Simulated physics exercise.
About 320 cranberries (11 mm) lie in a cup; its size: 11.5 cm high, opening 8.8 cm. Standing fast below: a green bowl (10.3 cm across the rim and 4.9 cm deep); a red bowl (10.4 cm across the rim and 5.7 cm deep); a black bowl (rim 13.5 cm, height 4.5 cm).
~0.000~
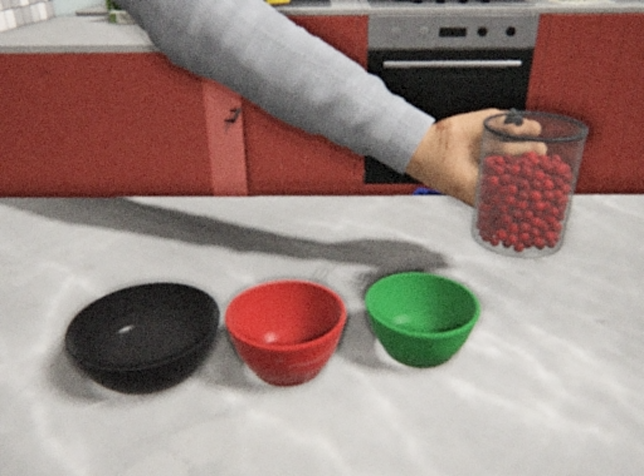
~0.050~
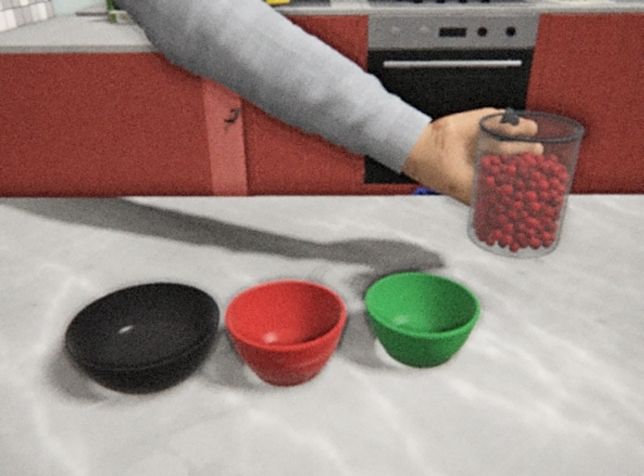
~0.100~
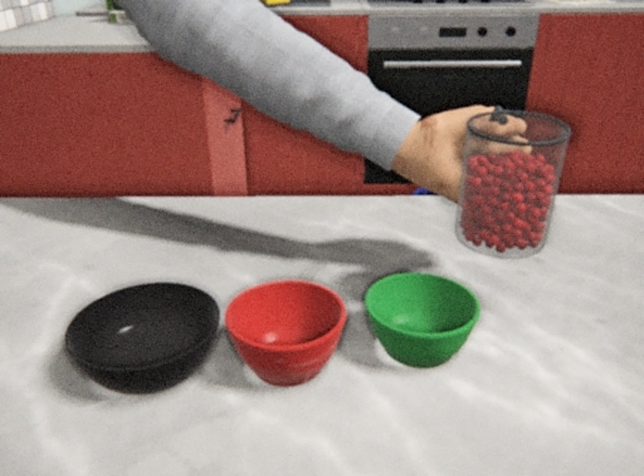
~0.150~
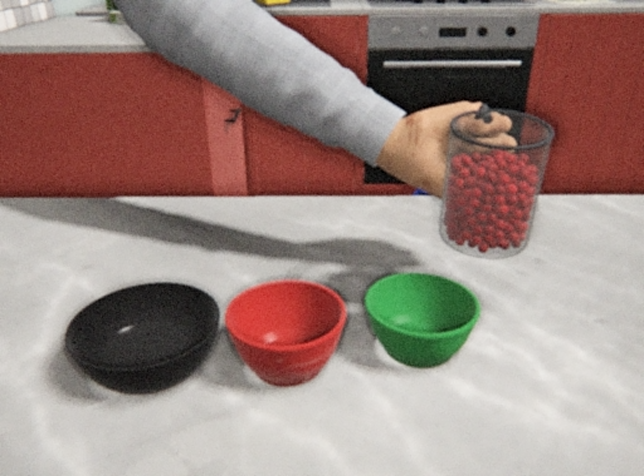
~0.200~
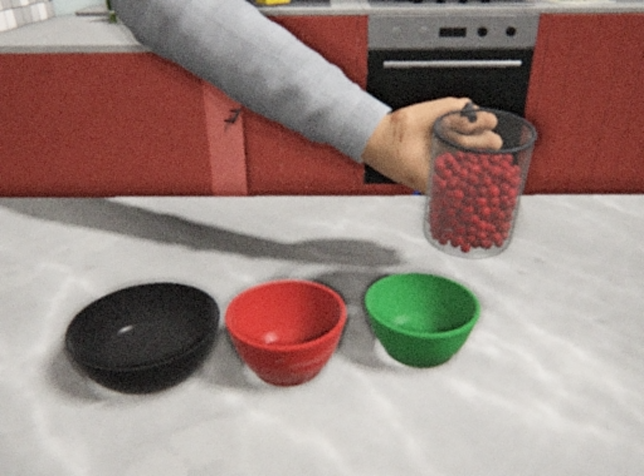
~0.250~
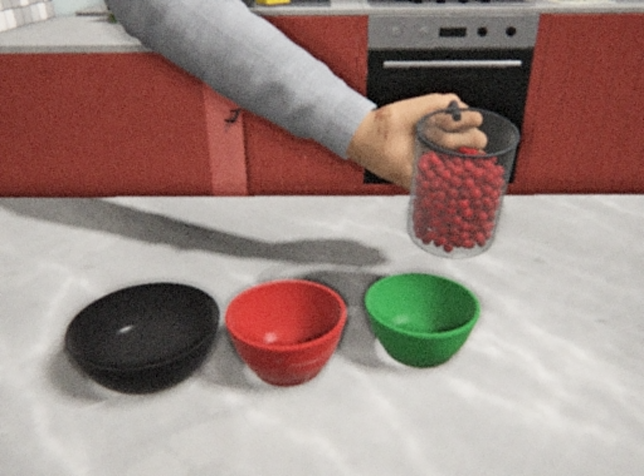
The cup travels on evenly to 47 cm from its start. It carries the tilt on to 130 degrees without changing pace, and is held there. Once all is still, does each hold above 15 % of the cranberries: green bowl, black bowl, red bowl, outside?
Green bowl under, black bowl under, red bowl under, outside over.
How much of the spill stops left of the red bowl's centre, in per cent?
Some 100 per cent.
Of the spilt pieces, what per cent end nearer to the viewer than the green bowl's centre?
Some 70 per cent.
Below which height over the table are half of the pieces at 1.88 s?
About 12 cm.
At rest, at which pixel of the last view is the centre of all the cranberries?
Around (32, 358).
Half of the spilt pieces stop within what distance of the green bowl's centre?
Some 38 cm.
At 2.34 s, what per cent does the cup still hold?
Some 0 per cent of the load.
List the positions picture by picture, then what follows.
The first picture shows cup at (529, 159); tilt 0 degrees; moved 0.0 cm; lip at (550, 140); top of the load at (542, 160); green bowl at (422, 301); red bowl at (286, 311); black bowl at (145, 321).
The second picture shows cup at (524, 160); tilt 1 degrees; moved 0.4 cm; lip at (546, 141); top of the load at (538, 160).
The third picture shows cup at (512, 162); tilt 3 degrees; moved 1.6 cm; lip at (532, 144); top of the load at (479, 159).
The fourth picture shows cup at (494, 166); tilt 6 degrees; moved 3.2 cm; low side front; lip at (513, 148); top of the load at (463, 158).
The fifth picture shows cup at (477, 170); tilt 9 degrees; moved 4.9 cm; low side front; lip at (495, 152); top of the load at (447, 158).
The sixth picture shows cup at (460, 173); tilt 12 degrees; moved 6.5 cm; low side front; lip at (476, 157); top of the load at (431, 157); green bowl at (422, 301); red bowl at (286, 311); black bowl at (145, 321). It turns about 65 degrees a second.
Then, at 0.88 s, tilt 51 degrees; cup 100 %; middle of all pieces near (251, 191).
After 1.40 s, tilt 84 degrees; cup 100 %; middle of all pieces near (84, 188).
After 1.88 s, tilt 114 degrees; cup 75 %, outside 15 %, in the air 10 %; middle of all pieces near (46, 226).
After 2.34 s, tilt 130 degrees; outside 95 %, in the air 5 %; middle of all pieces near (24, 352).
At rest (2.9 s), cup 0 %, red bowl 0 %, green bowl 0 %, black bowl 0 %, outside 100 %.
